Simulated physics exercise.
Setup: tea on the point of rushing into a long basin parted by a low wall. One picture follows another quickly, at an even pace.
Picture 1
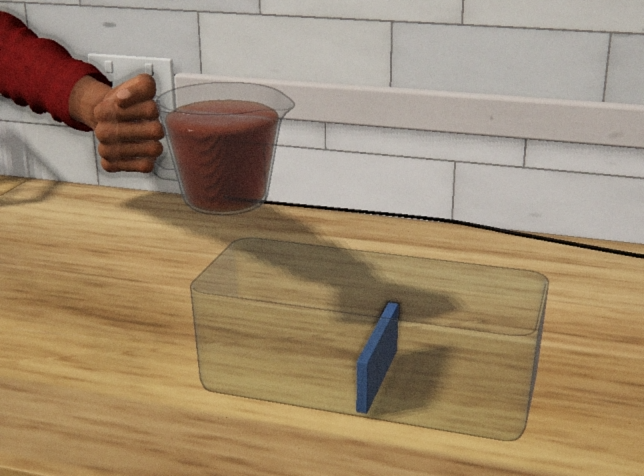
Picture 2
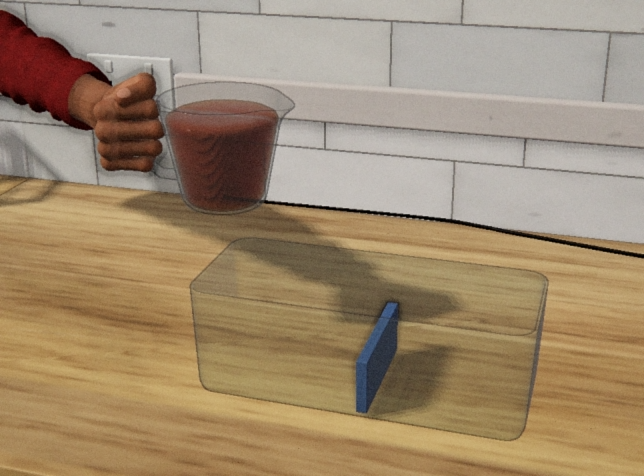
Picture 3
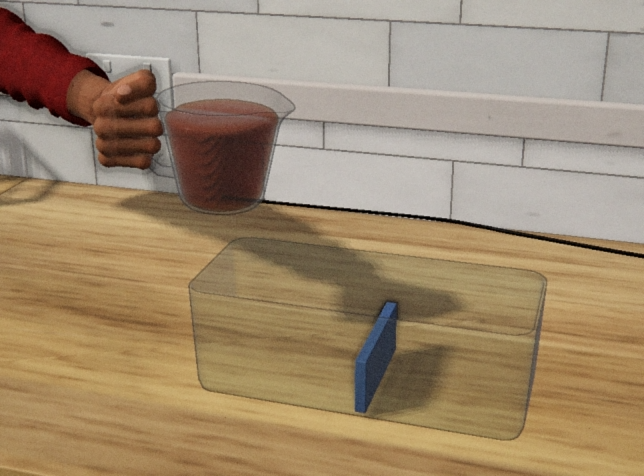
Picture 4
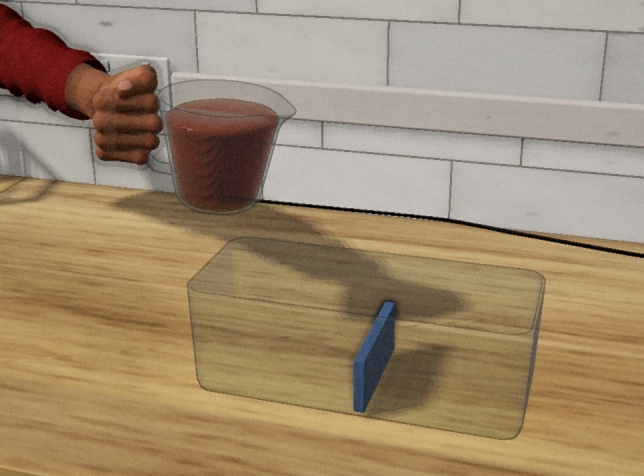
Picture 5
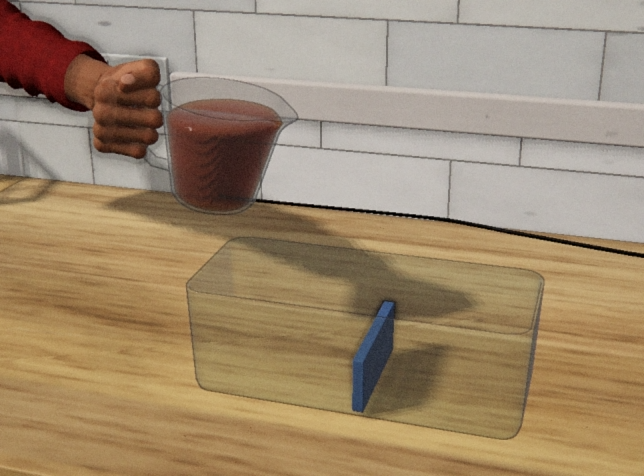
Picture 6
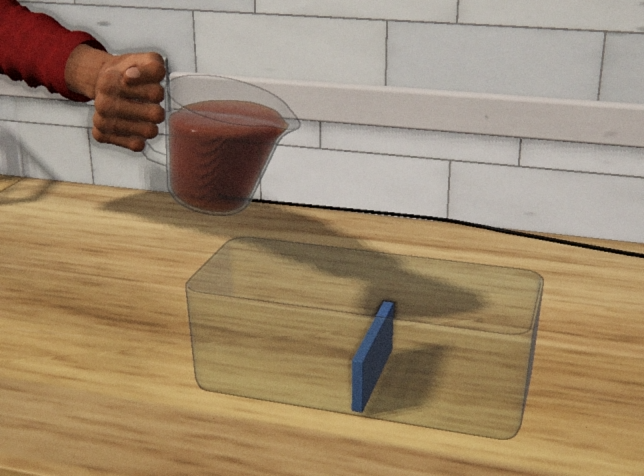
A hand slowly tilts a clear jug of reddish-brown liquid rightward above a clear basin.
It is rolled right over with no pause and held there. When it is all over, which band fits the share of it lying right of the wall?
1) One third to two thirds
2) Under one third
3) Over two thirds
Answer: 2.
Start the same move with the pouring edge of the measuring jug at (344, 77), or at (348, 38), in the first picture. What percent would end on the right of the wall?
The first start yields 70 per cent, the second 80 per cent.
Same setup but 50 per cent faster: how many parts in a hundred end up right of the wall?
Roughly 5 in a hundred.
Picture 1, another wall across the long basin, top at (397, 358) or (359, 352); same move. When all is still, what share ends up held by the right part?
First try around 10 percent; second try around 40 percent.
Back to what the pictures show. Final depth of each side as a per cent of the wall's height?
50 left, 0 right, give or take.
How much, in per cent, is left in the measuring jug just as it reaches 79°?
55 per cent, approximately.
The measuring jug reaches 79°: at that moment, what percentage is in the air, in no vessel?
Estimated at 25 per cent or so.
A moment on, the measuring jug is tipped on its side and 57 per cent is still to pour, 16 is left of the wall and 2 right of it.
Next, the measuring jug is tipped right over and 4 per cent is still to pour, 83 is left of the wall and 4 right of it.
Then the measuring jug is tipped right over and 0 per cent is still to pour, 90 is left of the wall and 7 right of it.
Later the measuring jug is tipped right over and 0 per cent is still to pour, 90 is left of the wall and 7 right of it.
Finally, 90 per cent lies left of the wall, 6 right of it and 3 outside.
